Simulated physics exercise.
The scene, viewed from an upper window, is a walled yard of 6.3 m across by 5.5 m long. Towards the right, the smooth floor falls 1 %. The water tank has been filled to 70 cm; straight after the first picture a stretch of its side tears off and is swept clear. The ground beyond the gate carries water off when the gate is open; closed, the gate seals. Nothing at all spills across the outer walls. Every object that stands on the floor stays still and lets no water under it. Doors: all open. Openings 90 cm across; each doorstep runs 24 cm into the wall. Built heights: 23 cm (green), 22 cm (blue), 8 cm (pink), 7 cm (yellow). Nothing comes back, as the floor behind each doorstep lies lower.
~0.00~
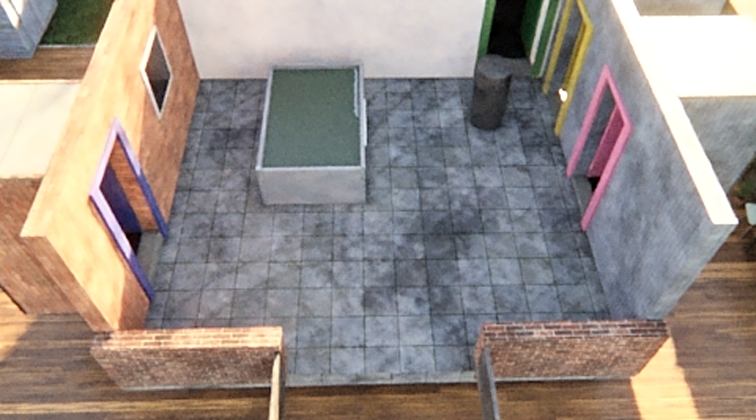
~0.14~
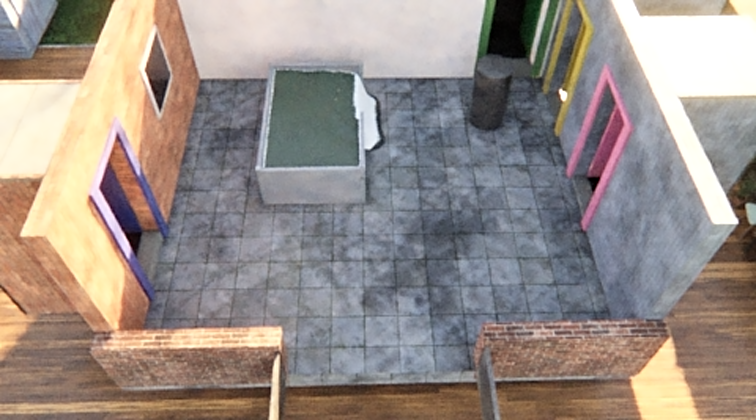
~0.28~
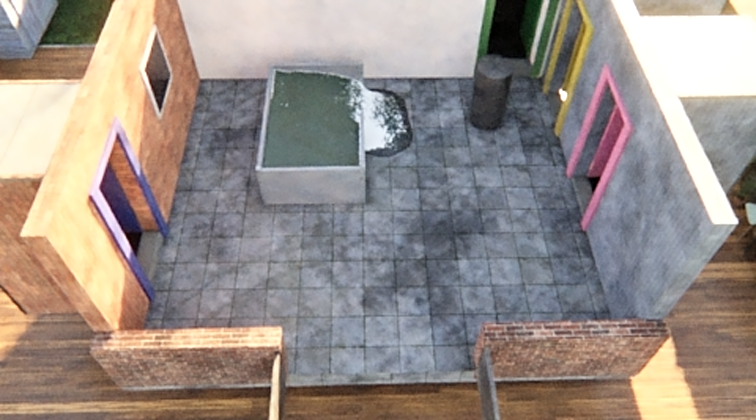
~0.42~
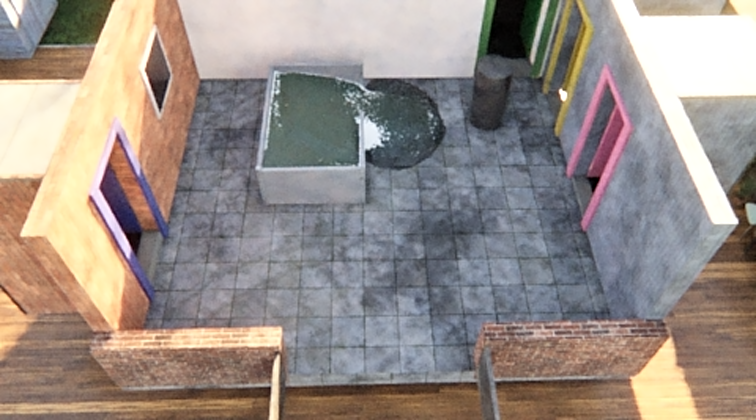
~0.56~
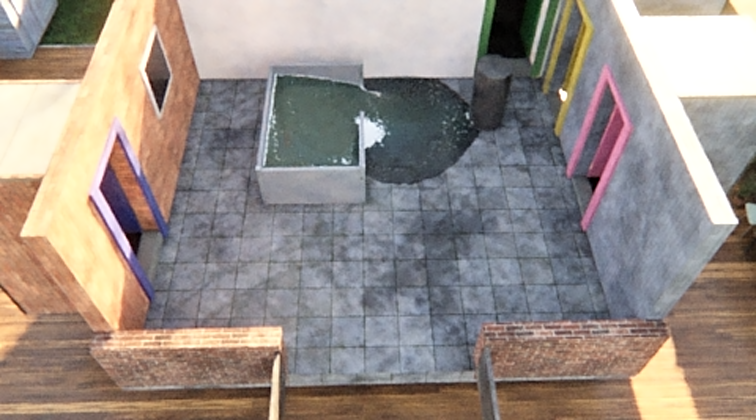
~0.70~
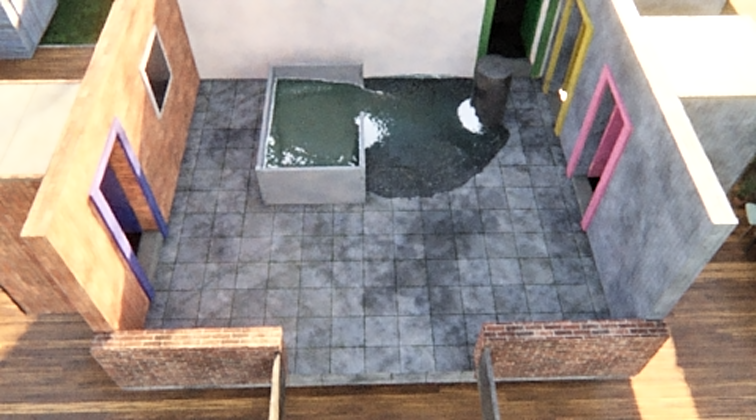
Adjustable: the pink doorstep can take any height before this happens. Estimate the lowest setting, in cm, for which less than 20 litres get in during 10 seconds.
Around 16 cm.
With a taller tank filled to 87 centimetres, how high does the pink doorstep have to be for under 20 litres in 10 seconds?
You'd need a step of close to 20 cm.
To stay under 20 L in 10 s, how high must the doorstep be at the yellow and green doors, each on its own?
Close to 27 cm (yellow) and close to 27 cm (green).
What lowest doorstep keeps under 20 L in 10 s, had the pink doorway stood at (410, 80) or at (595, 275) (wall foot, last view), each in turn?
Around 19 and 11.0 cm respectively.
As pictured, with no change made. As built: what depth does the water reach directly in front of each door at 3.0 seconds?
Depth (cm): Green 26 / blue 0 / pink 14 / yellow 23.
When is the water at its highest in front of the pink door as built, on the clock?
It peaks around 2.0 s.
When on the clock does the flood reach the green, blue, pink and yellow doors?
Arrives: Green 0.9 s / blue 7.0 s / pink 1.4 s / yellow 1.3 s.
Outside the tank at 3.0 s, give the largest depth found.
30 cm.
After 1.4 s water covers 25 % of the floor, deepest (41 cm) near (534, 80); it has not reached the pink door.
After 3.0 s water covers 35 % of the floor, deepest (30 cm) near (535, 86); 14 cm at the pink door, 59 litres in over its 8 cm doorstep.
After 10.0 s water covers 90 % of the floor, deepest (12 cm) near (595, 351); 7 cm at the pink door, 96 litres in over its 8 cm doorstep.
At the pink door as built, the water arrived by 1.5 s and peaked near 19 cm at 2.0 s.
Run again over the same 10 s with other heights there, 35 litres in over 13.5 cm, 10 litres over 18 cm. The limit of 20 litres is kept from about 16 cm up.
